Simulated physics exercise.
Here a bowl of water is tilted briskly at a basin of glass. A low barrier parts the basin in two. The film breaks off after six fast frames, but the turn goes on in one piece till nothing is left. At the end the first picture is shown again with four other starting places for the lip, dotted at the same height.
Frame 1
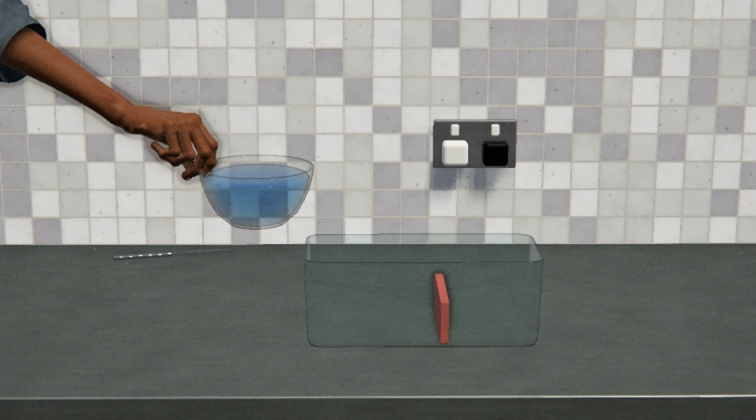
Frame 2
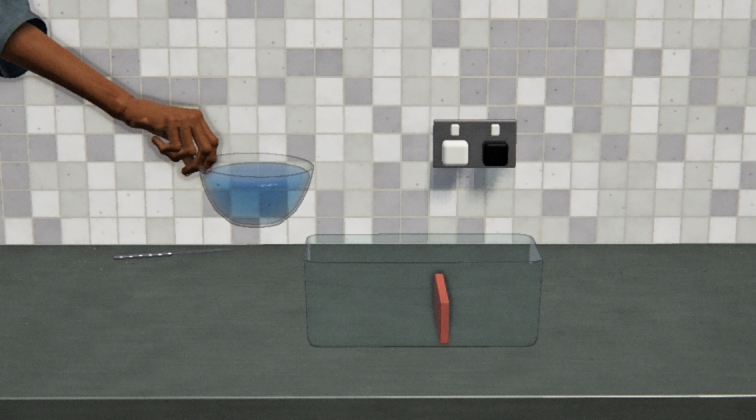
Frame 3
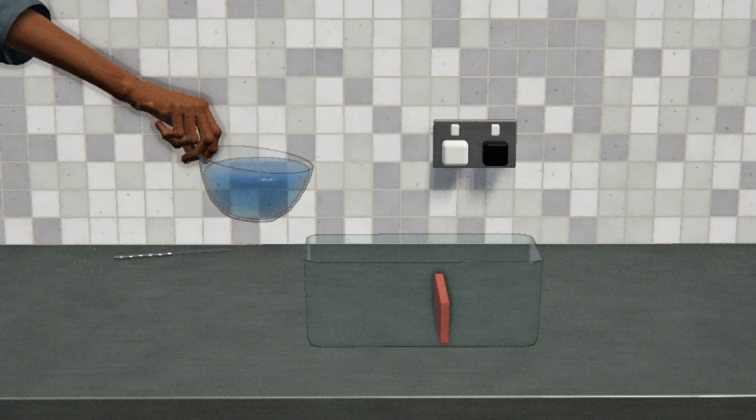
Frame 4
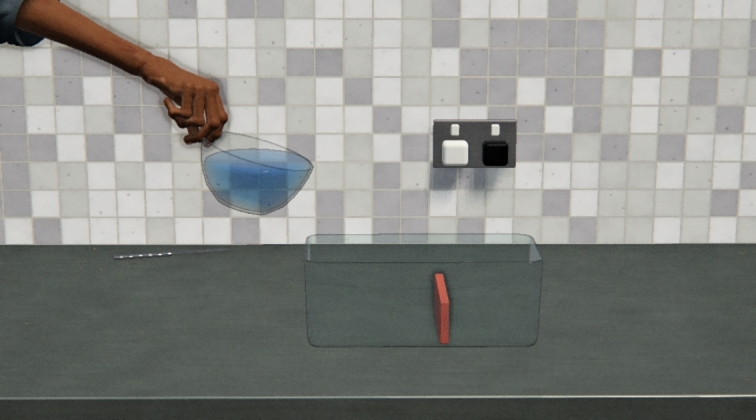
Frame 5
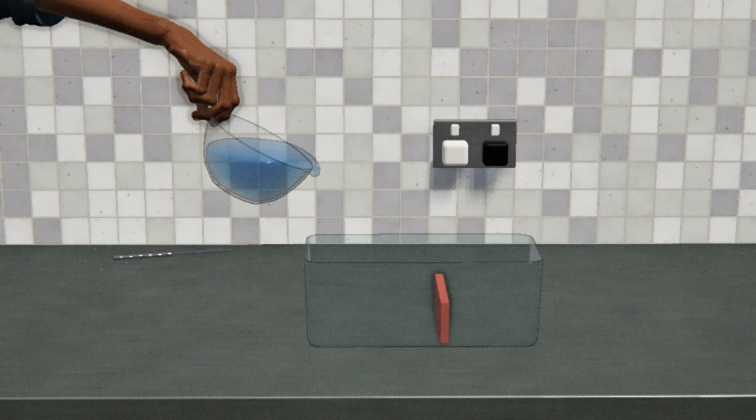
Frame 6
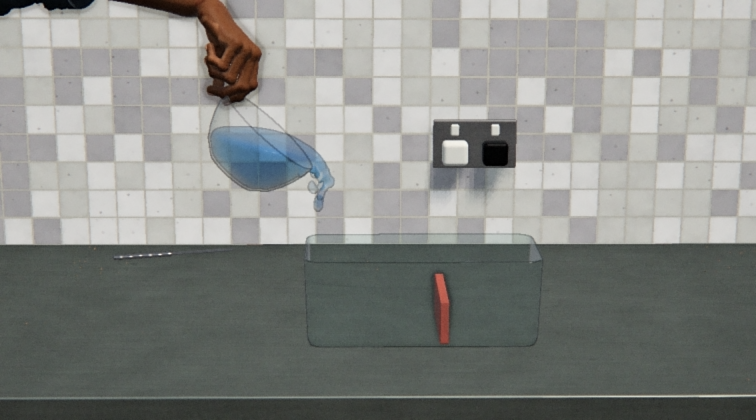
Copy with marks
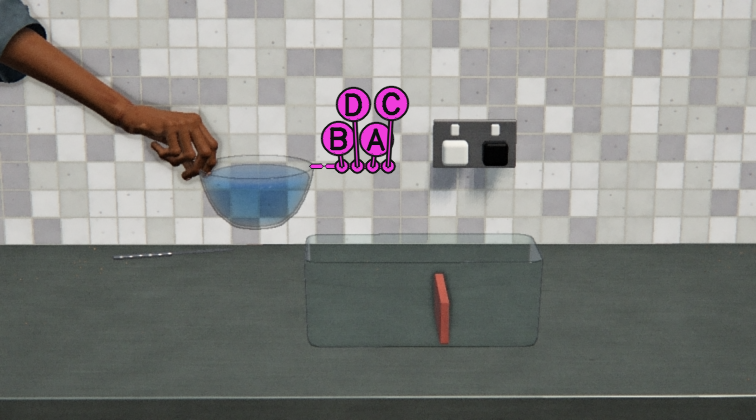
On a grey counter by a tiled wall, a hand tilts a glass bowl rightward, blue water starting to pour over its lip.
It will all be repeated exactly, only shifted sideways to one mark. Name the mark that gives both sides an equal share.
Choose D.
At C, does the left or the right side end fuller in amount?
The right one.
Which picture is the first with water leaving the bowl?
Picture 4.
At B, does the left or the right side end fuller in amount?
The left one.
On the marked copy, A at (372, 166); B at (341, 166); C at (388, 166); D at (357, 166).
If A is chosen, about 25 % ends left of the wall and 73 % right of it.
If B is chosen, about 80 % ends left of the wall and 17 % right of it; 3 % is lost outside.
If C is chosen, about 19 % ends left of the wall and 79 % right of it.
If D is chosen, about 46 % ends left of the wall and 52 % right of it.
